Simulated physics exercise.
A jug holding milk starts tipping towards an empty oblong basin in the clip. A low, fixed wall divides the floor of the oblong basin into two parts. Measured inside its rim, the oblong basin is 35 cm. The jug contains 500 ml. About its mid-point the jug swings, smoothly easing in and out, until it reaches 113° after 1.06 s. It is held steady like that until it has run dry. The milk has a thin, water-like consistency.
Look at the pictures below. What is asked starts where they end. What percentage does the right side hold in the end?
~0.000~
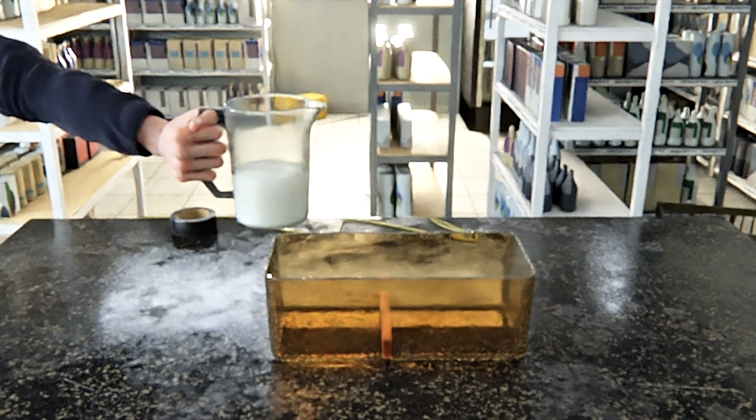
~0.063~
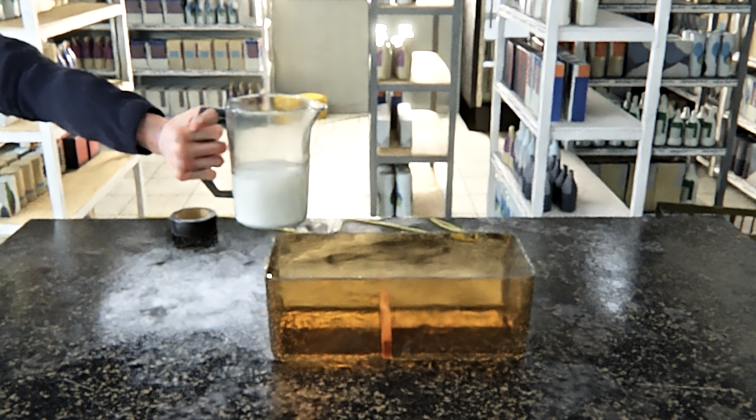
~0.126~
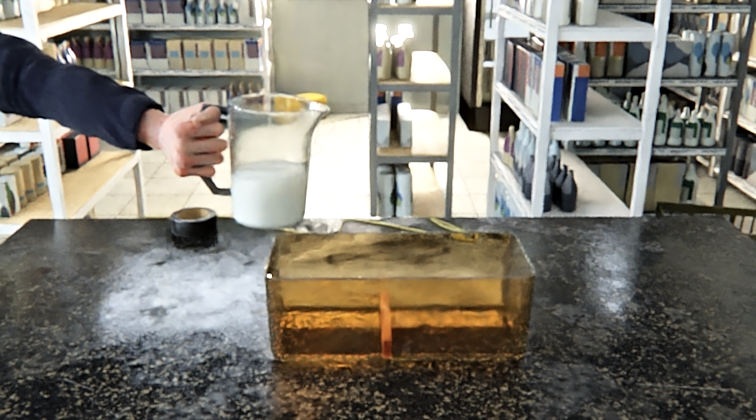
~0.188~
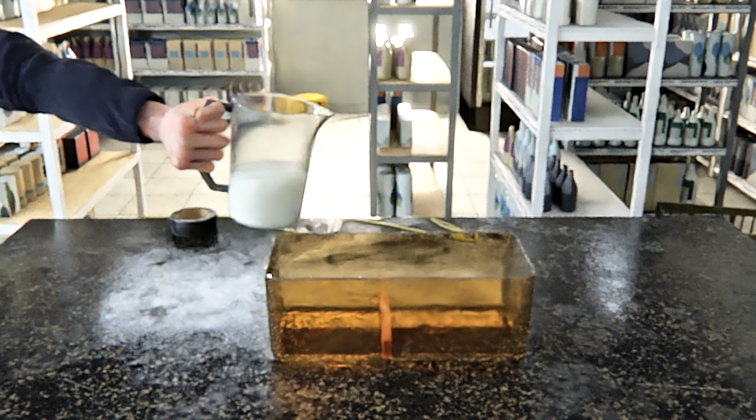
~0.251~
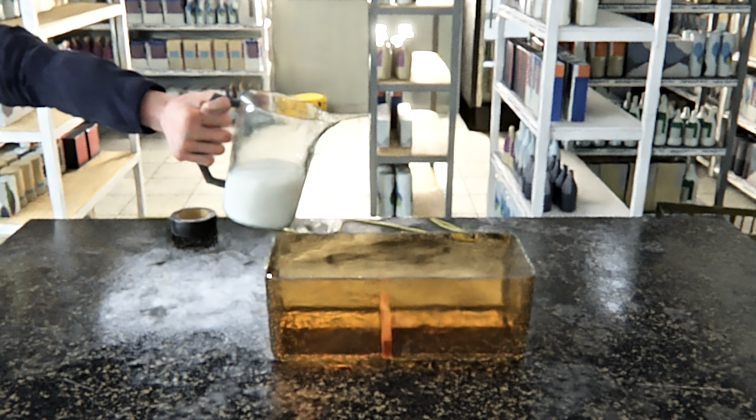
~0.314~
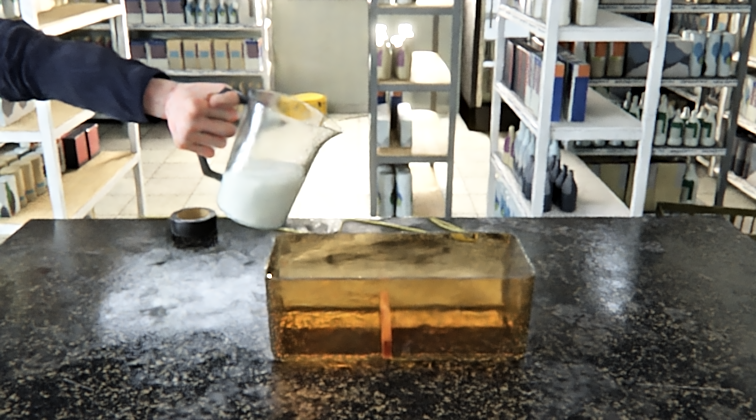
About 17 per cent.
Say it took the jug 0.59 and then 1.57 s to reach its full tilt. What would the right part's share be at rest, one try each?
Near 20 in a hundred on the first go and near 25 in a hundred on the second.
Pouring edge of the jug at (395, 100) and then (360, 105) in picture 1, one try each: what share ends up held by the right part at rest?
The first try gives 85 percent and the second 90 percent.
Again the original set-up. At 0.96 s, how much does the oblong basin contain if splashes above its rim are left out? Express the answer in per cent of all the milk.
52 per cent, give or take a little.
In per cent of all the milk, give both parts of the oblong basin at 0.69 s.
Left about 0, right about 0.
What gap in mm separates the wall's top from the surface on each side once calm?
Left 10 mm, right 26 mm.
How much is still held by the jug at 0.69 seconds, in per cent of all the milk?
Close to 96 in a hundred.
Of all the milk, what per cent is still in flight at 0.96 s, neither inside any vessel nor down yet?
Around 16 per cent of the liquid is in flight.
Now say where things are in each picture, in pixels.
It leans 0°; its right rim is at (326, 105); the milk meets the walls at (235, 168) and (308, 168); the oblong basin's rim runs from (270, 256) to (525, 254); the wall's top is at (386, 315), in the first frame.
It leans 1°; its right rim is at (327, 106); the milk meets the walls at (235, 168) and (307, 167), in the second frame.
It leans 4°; its right rim is at (330, 109); the milk meets the walls at (234, 168) and (308, 167), in the third frame.
It leans 9°; its right rim is at (335, 114); the milk meets the walls at (233, 169) and (307, 166), in the fourth frame.
It leans 15°; its right rim is at (340, 121); the milk meets the walls at (231, 169) and (307, 167), in the fifth frame.
It leans 23°; its right rim is at (345, 131); the milk meets the walls at (228, 168) and (307, 168), in the sixth frame.
By 0.69 s the tilt is 82° and 97 per cent is still to pour, 0 is left of the wall and 0 right of it.
By 0.96 s the tilt is 111° and 31 per cent is still to pour, 47 is left of the wall and 5 right of it.
By 1.25 s the tilt is 113° and 1 per cent is still to pour, 80 is left of the wall and 13 right of it.
By 1.56 s the tilt is 113° and 0 per cent is still to pour, 80 is left of the wall and 17 right of it.
At rest 80 per cent lies left of the wall, 17 right of it and 3 outside.
